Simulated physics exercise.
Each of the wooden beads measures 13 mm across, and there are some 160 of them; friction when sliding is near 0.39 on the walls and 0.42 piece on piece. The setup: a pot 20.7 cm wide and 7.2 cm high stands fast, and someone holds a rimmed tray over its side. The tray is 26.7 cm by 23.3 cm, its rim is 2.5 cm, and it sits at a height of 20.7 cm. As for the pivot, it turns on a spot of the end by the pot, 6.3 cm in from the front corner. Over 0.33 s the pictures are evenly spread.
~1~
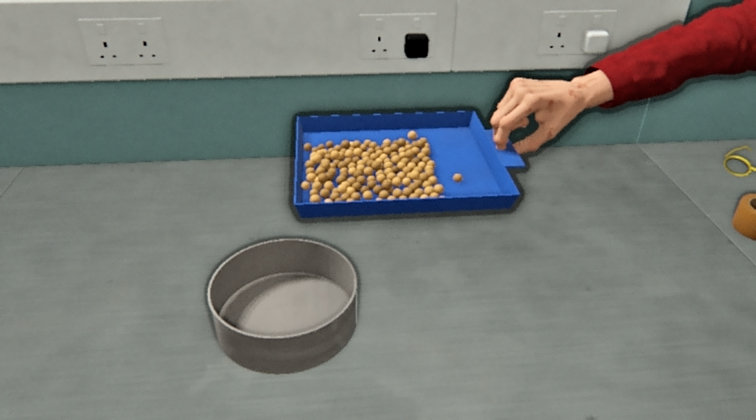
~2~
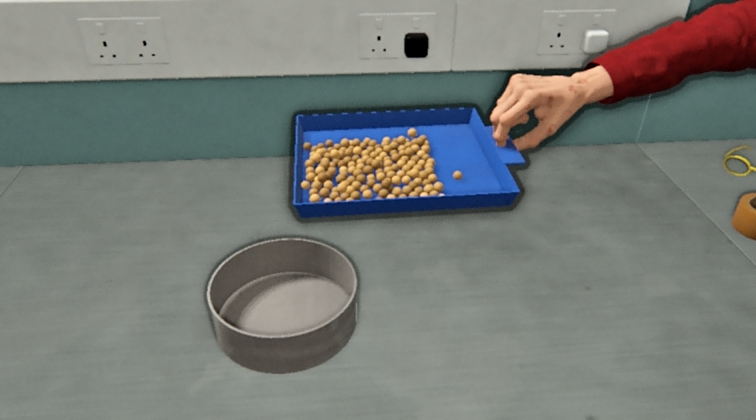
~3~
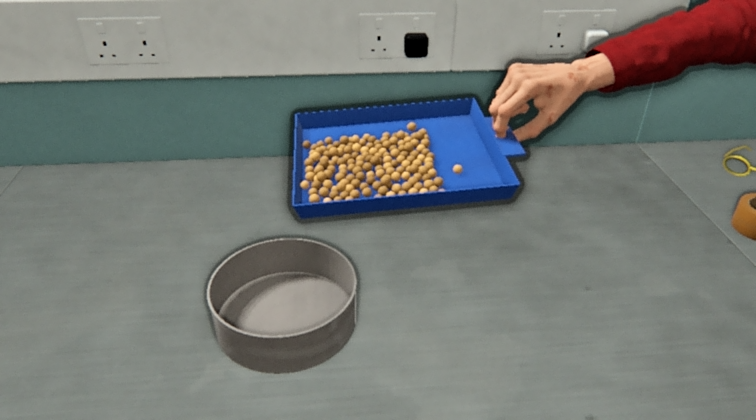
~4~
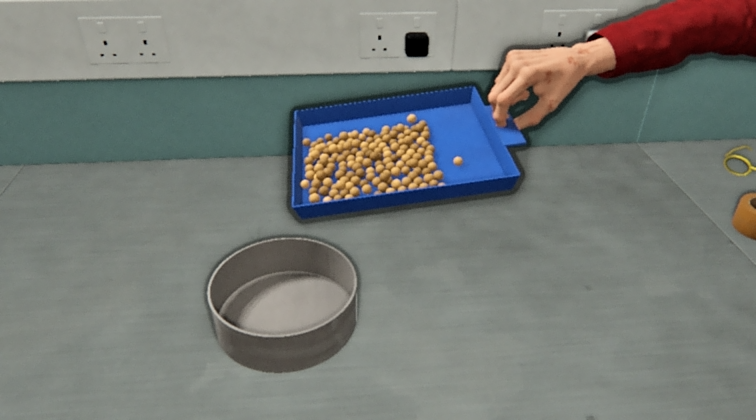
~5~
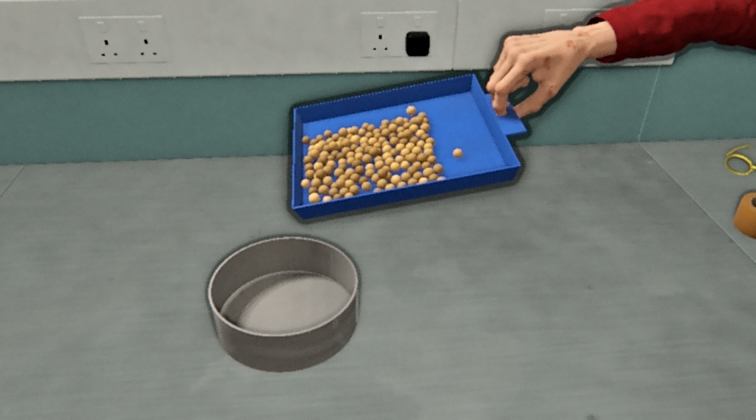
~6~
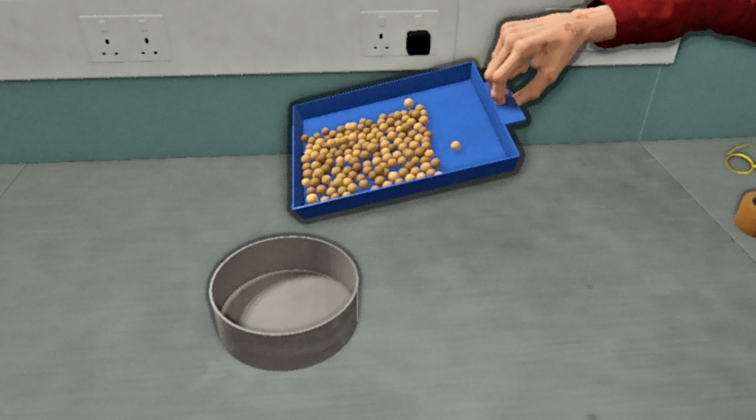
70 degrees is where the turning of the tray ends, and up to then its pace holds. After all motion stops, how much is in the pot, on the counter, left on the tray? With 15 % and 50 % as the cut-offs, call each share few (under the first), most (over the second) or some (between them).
My estimate: Pot: Most, counter: Few, left on the tray: Some.
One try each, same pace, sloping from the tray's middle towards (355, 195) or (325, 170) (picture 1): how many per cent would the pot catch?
About 70 and 20 per cent.
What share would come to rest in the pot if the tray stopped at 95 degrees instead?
Pot share: About 100 per cent.
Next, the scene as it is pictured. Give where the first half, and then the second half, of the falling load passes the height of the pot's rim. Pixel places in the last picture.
It passes about (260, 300) first and (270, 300) afterwards.
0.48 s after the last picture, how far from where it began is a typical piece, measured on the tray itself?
I'd say close to 3 centimetres.
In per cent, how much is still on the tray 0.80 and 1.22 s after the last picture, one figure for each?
In order, 100 and 85.
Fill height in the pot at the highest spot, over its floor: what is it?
I'd put it at close to 2.5 centimetres.
Then, 0.48 s after the last picture, tilt 41 degrees; the tray holds 100 %, the pot 0 %.
Then, 0.80 s after the last picture, tilt 59 degrees; the tray holds 100 %, the pot 0 %.
Then, 1.22 s after the last picture, tilt 70 degrees; the tray holds 85 %, the pot 5 %.
In the end, pot 65 %, counter 5 %, tray 30 %.
